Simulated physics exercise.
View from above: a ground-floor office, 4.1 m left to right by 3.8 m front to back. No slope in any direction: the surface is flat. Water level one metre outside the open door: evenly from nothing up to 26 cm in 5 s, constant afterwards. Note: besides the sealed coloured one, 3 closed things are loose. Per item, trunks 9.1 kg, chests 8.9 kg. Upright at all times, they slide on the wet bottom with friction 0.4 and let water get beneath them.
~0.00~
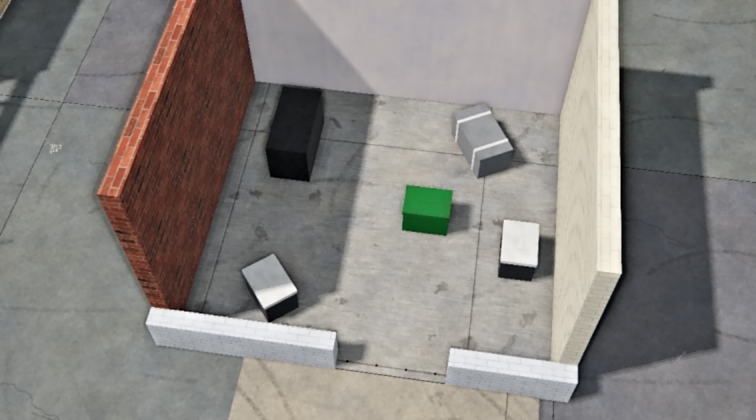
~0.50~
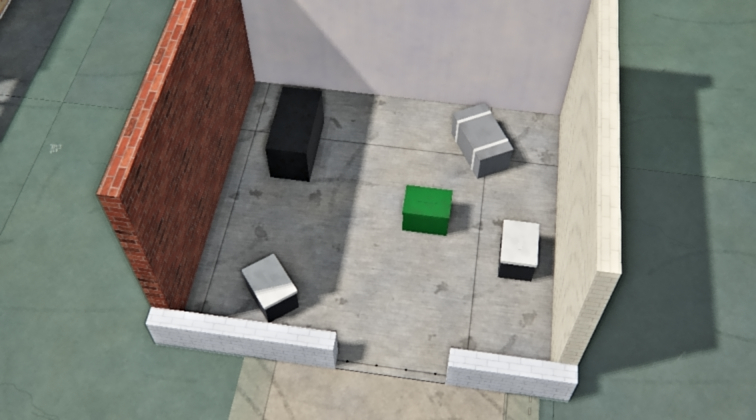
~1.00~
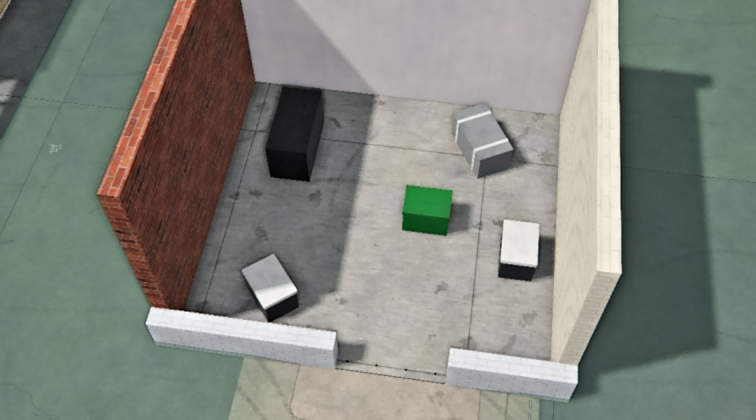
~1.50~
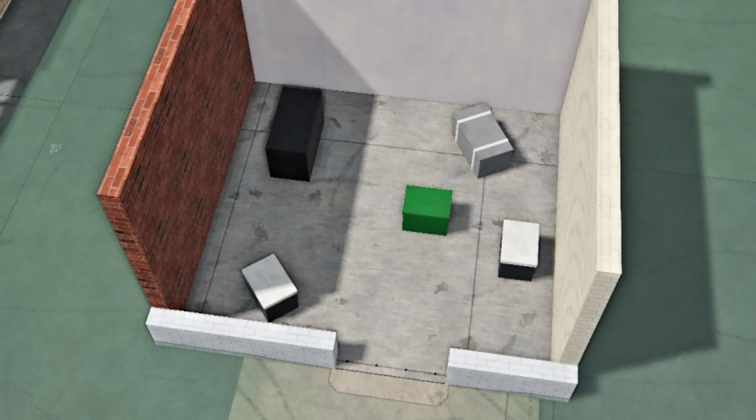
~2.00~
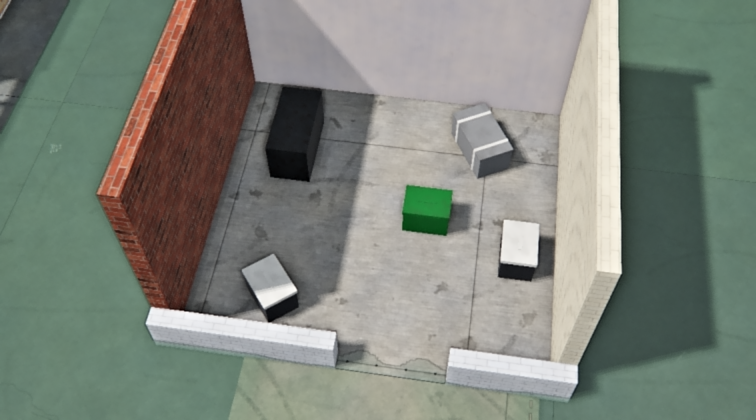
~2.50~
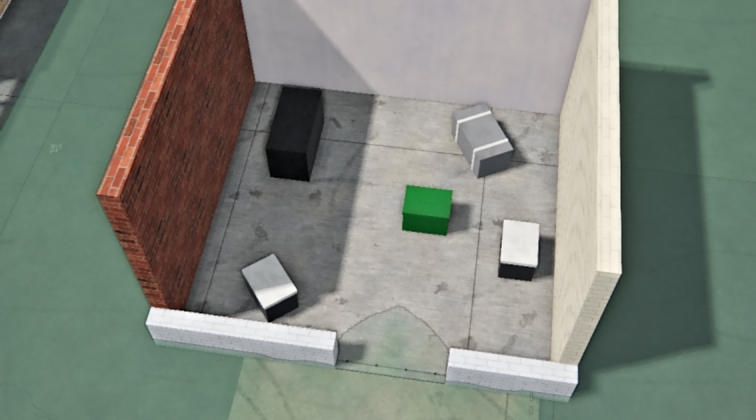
A roofless room seen from above holds a green box and several dark, grey and white blocks on a concrete floor. Greenish water spreads over the ground outside, covers the pale path up to the doorway, then creeps a short way in over the threshold, while the boxes stay still.
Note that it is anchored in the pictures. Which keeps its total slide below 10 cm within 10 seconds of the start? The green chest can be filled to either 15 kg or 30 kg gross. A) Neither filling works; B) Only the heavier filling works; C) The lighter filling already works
A.
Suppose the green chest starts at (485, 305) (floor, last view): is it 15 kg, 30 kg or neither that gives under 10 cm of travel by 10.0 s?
Note: Heavier only OK.
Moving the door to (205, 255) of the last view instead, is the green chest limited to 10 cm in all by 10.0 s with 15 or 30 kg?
Okay, so only the heavy mass does.
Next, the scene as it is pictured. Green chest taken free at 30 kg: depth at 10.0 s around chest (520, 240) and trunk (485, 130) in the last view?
Close to 15 and 11 centimetres.
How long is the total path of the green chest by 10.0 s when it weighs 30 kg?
Total distance: Near 60 cm.
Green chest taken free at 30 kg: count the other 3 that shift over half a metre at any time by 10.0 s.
All told, that gives 1.
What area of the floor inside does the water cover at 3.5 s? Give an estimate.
I'd put it close to 2.5 m2.
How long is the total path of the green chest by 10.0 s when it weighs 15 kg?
200 cm, roughly.
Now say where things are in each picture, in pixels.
In the first frame, the green chest at (428, 201), on the bottom; water covers 0.0 m2; 0 of 4 have shifted.
In the second frame, the green chest at (428, 201) rests on the ground; 0.0 m2 under water; 0 of 4 have shifted.
In the third frame, the green chest at (428, 201), on the bottom; water covers 0.0 m2; 0 of 4 have shifted.
In the fourth frame, the green chest at (428, 201) rests on the ground; 0.0 m2 under water; 0 of 4 have shifted.
In the fifth frame, the green chest at (428, 201), on the bottom; water covers 0.0 m2; 0 of 4 have shifted.
In the sixth frame, the green chest at (428, 201), on the bottom; water covers 0.5 m2; 0 of 4 have shifted.
After 3.5 s the green chest would be 0 cm from its start with 15 kg and 0 cm from its start with 30 kg; 2 cm of water round it then.
After 4.5 s the green chest would be 12 cm from its start with 15 kg and 0 cm from its start with 30 kg; 5 cm of water round it then.
After 7.0 s the green chest would be 135 cm from its start with 15 kg and 28 cm from its start with 30 kg; 6 cm of water round it then.
After 10.0 s the green chest would be 152 cm from its start with 15 kg and 52 cm from its start with 30 kg; 15 cm of water round it then.
